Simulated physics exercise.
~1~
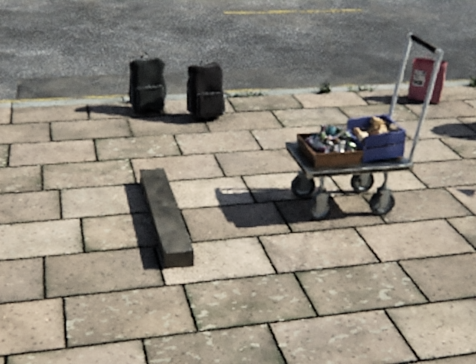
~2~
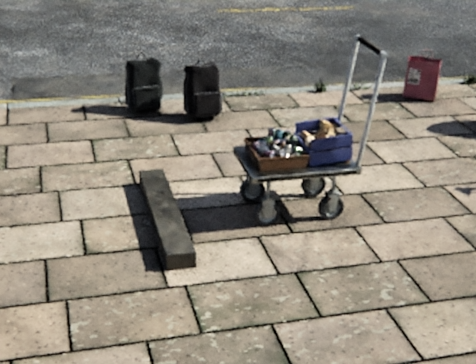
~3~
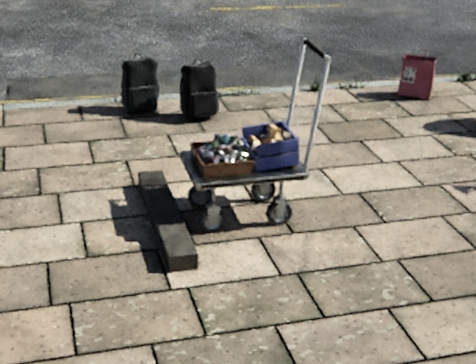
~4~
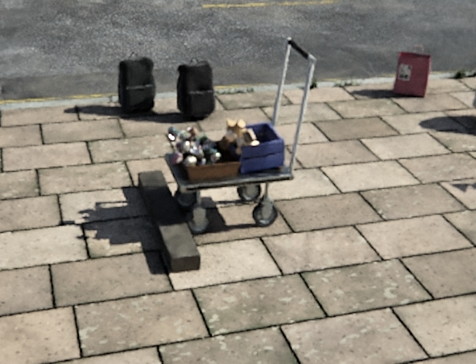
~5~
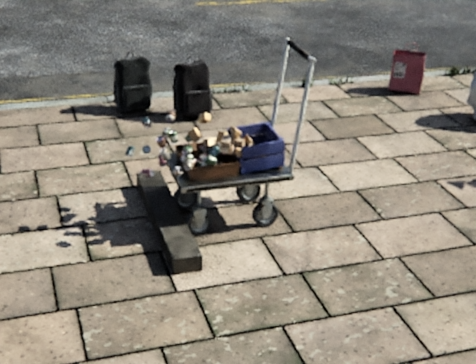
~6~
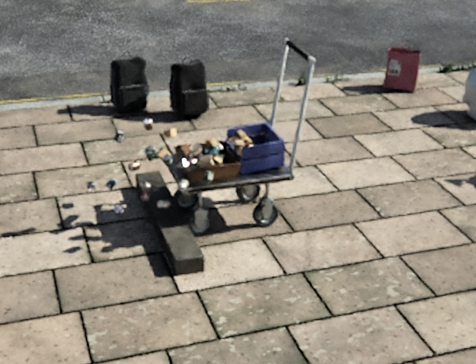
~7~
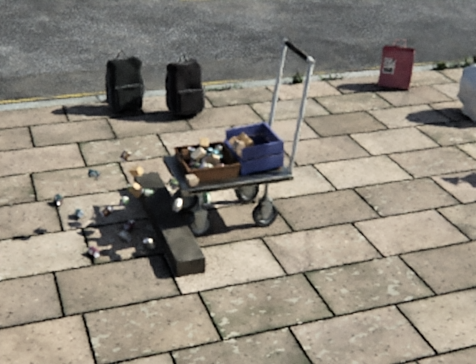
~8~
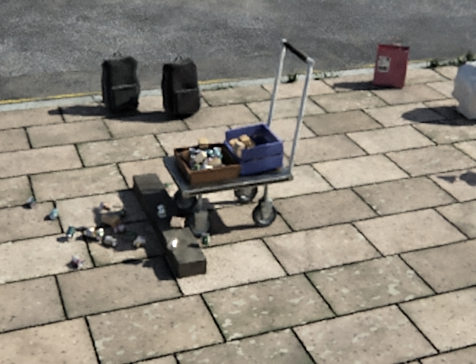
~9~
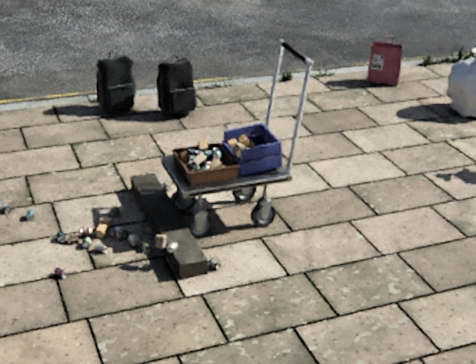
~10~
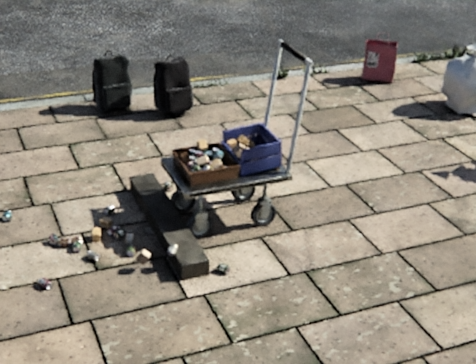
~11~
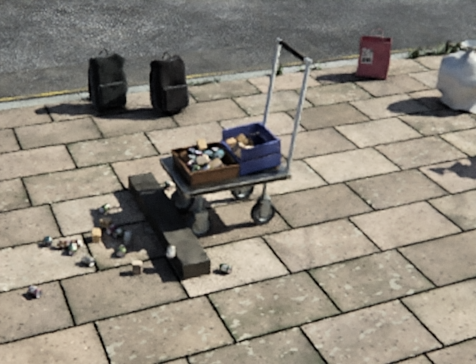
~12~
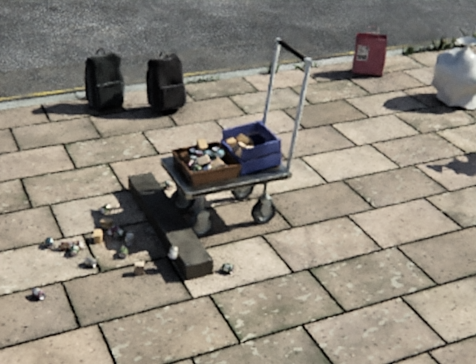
A goods trolley carrying a wooden tote and a blue tote rolled left up to a wheel stop and halted abruptly, flinging many small cans and some wooden blocks forward onto the paving, where they lay scattered while both totes stayed aboard, still partly filled.
